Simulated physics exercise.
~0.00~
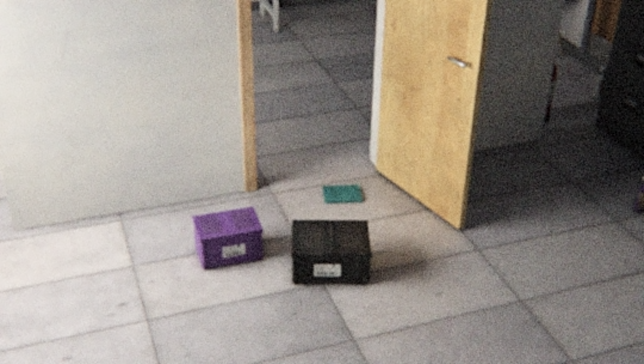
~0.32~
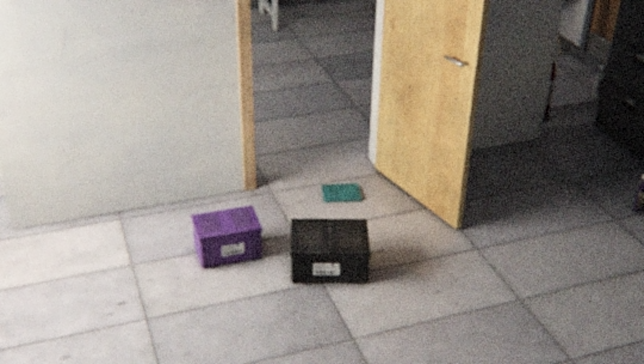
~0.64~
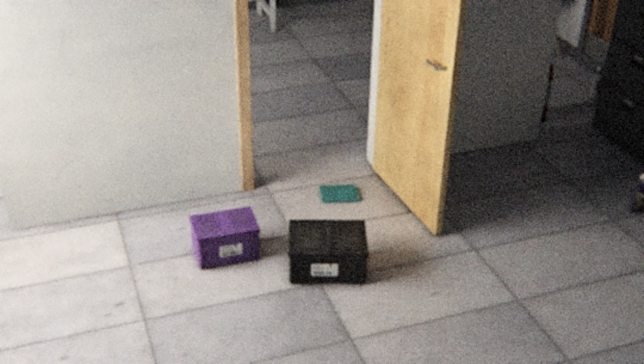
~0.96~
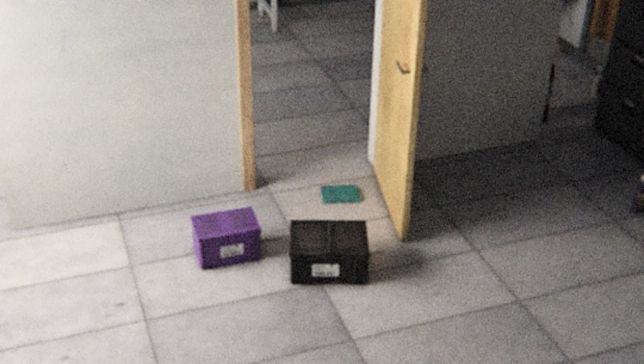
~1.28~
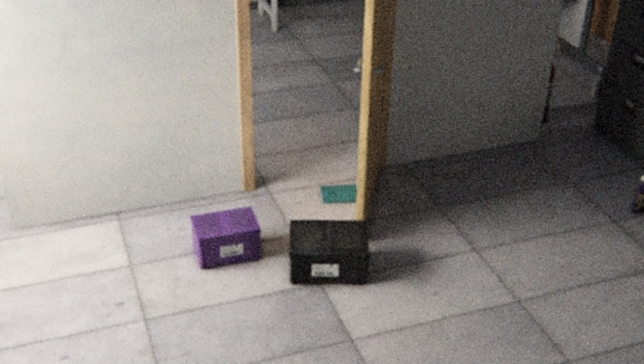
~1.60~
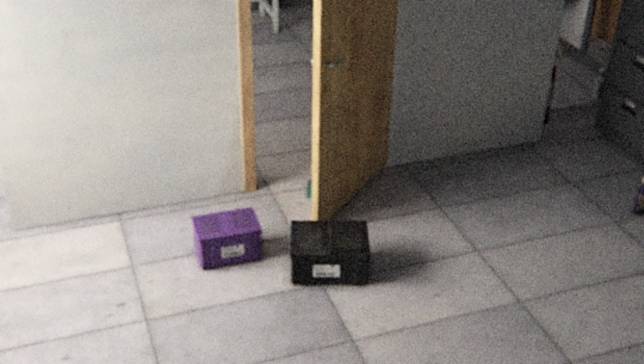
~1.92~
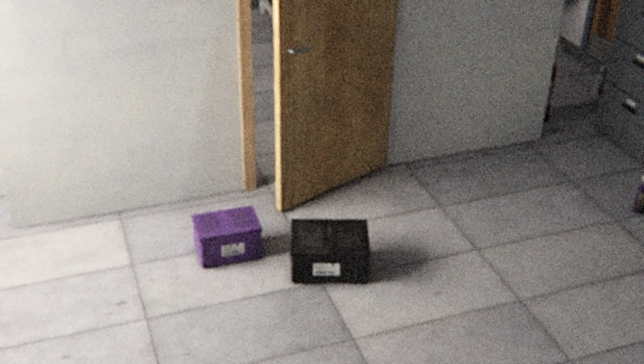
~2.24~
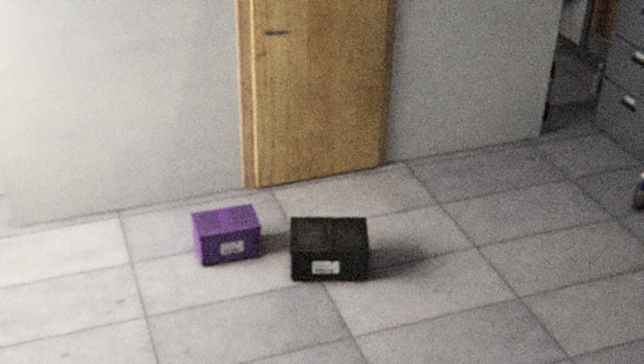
At first, a wooden door stands wide open in a pale wall, with a flat turquoise book on the tiled floor in the doorway and a purple box and a black box in front. The door begins to swing leftward towards its frame, slowly and with nobody in view. It passes behind the black box and comes across the book, which shifts slightly left until only a sliver shows at the door's edge. The door keeps turning and hides the book completely. Finally it sits all but shut in the doorway, while both boxes remain where they were.
